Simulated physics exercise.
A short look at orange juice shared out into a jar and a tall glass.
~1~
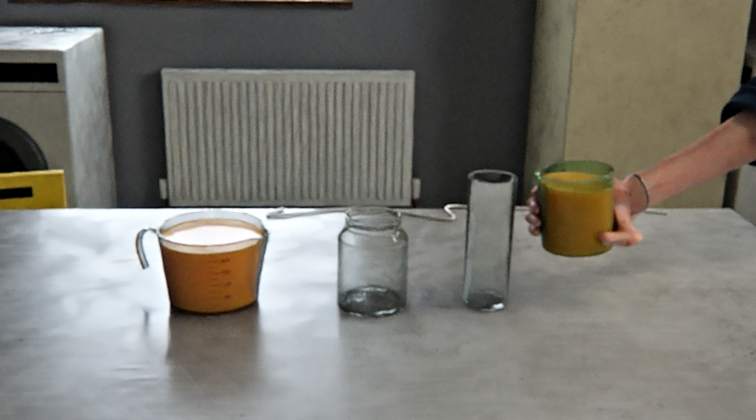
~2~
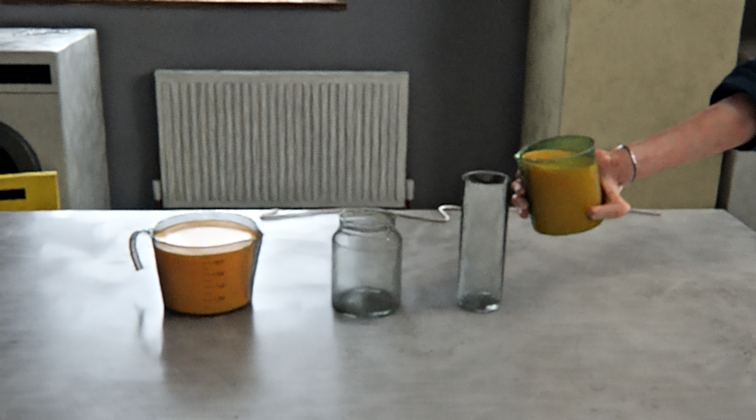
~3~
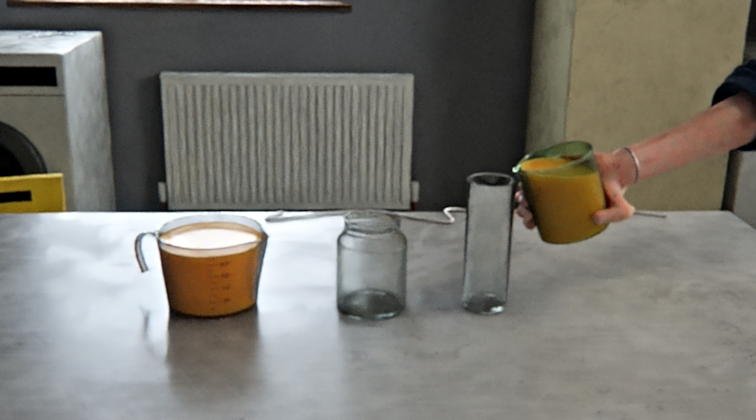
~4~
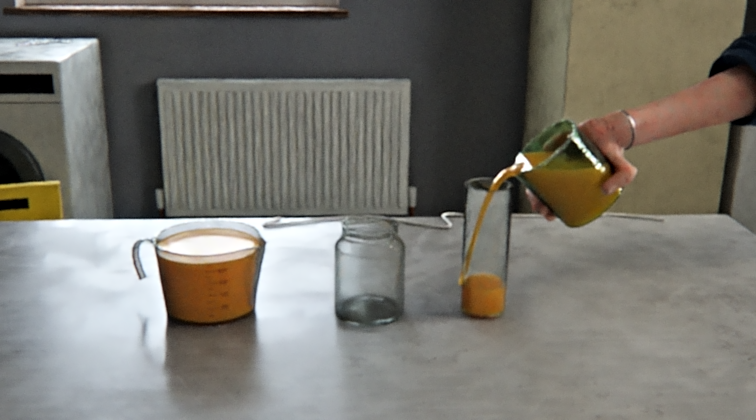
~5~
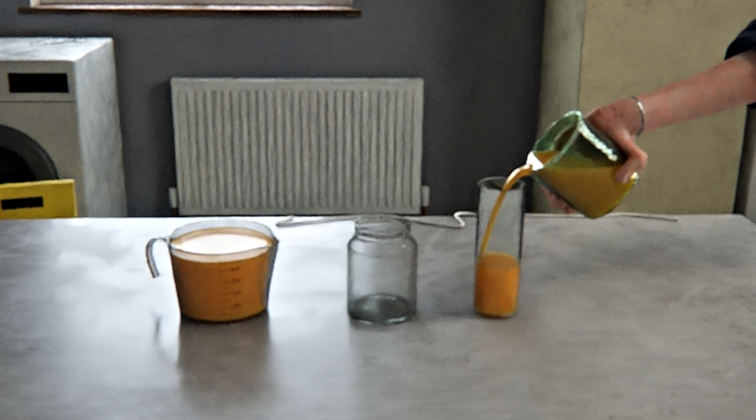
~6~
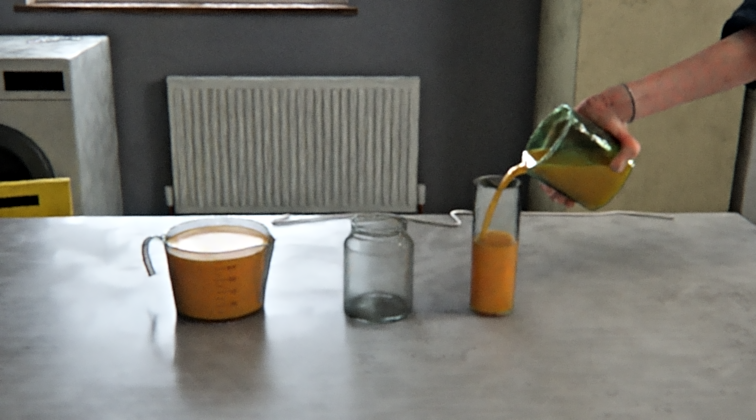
Grey tabletop by a radiator, a hand lifting a green-tinted beaker and pouring orange juice leftward into a tall glass.
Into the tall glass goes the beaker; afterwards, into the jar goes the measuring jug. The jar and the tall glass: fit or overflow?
One by one: The jar is not roomy enough; the tall glass is not roomy enough.
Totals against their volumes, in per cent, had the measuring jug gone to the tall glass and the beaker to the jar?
About 230 % and 80 %.
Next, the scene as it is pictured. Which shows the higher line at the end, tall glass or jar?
The one on the right.
Next, the tall glass is nearly full.
After that, the tall glass is full to the brim with a puddle round it.
Finally, the jar is full to the brim with a puddle round it; the tall glass is full to the brim with a puddle round it.
